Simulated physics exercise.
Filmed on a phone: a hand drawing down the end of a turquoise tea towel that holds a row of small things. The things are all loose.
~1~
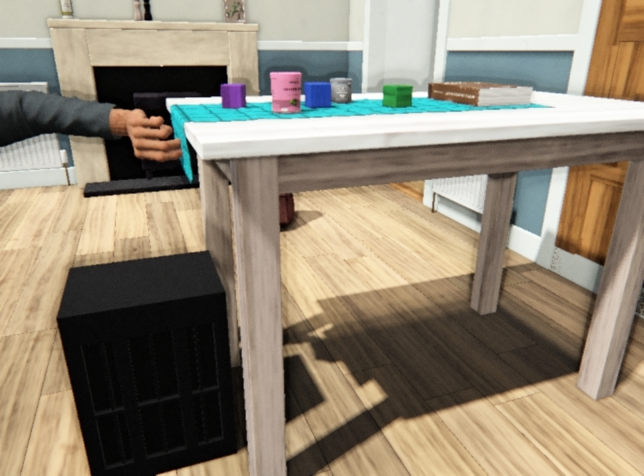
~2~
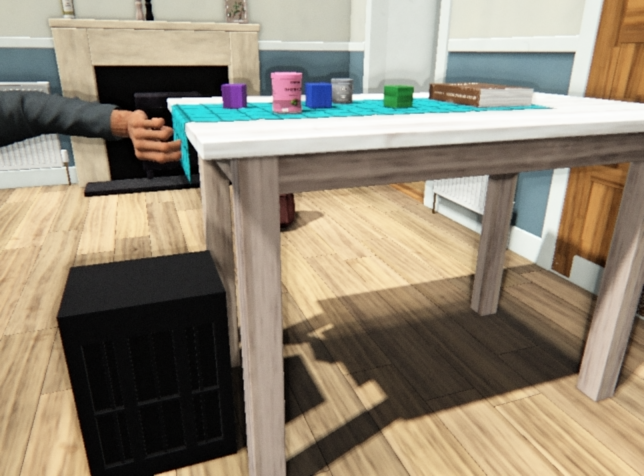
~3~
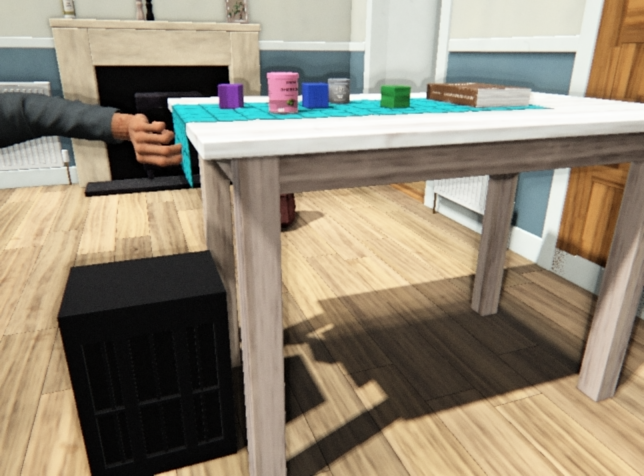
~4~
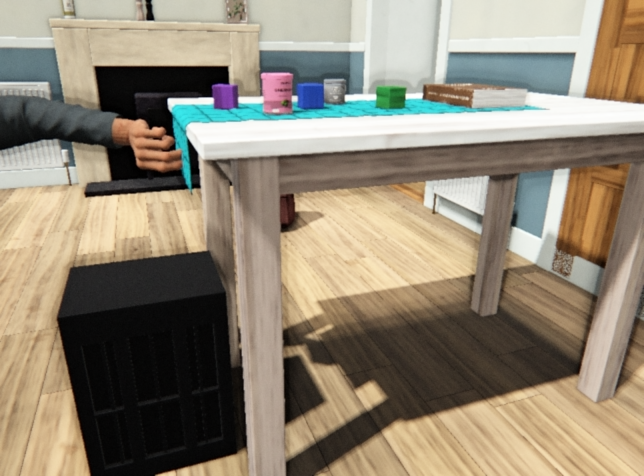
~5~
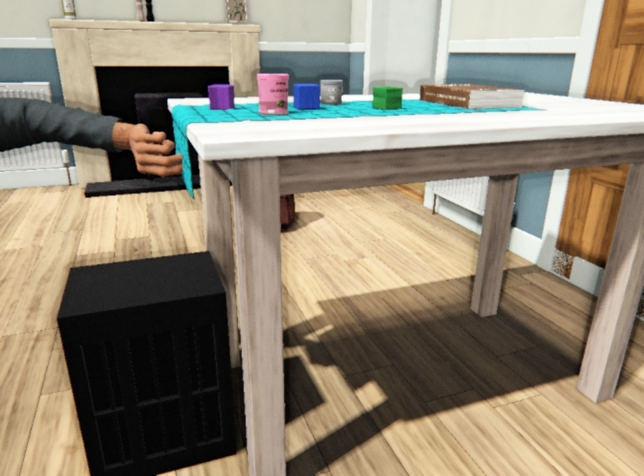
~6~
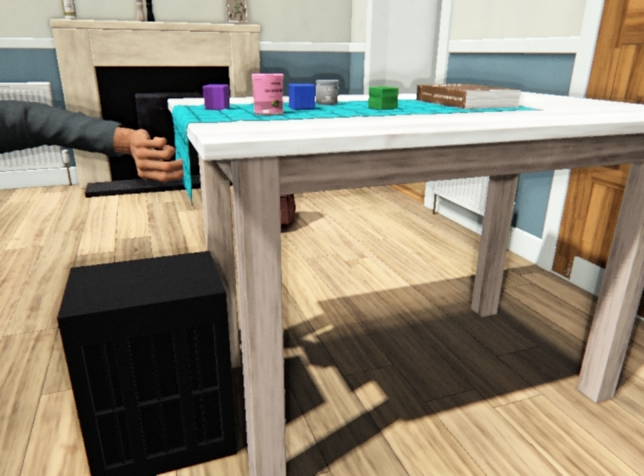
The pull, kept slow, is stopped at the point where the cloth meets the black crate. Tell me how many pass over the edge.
I'd say the tally of dropped things is a pair in the end.
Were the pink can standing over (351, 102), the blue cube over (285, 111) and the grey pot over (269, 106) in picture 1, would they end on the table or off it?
The pink can stays put; the blue cube ends up off; the grey pot ends up off.
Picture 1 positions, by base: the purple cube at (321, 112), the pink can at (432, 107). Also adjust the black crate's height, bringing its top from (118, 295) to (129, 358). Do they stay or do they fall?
Outcome for the purple cube: It is lost. Outcome for the pink can: It stays.
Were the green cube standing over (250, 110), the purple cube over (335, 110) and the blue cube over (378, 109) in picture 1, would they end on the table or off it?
Of these three, the green cube takes a tumble, the purple cube rides it out, the blue cube rides it out.
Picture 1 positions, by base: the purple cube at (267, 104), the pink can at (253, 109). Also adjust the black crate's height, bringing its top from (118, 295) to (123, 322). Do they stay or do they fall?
Purple cube: Lost; pink can: Lost.
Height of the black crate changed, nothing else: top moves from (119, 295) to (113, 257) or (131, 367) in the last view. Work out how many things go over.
You'd get 1 and then 4.
Soon after, hem near (187, 234); purple cube gone.
After that, hem on the crate; purple cube and pink can gone.
In the end, hem on the crate; purple cube and pink can gone. Over the edge go two.
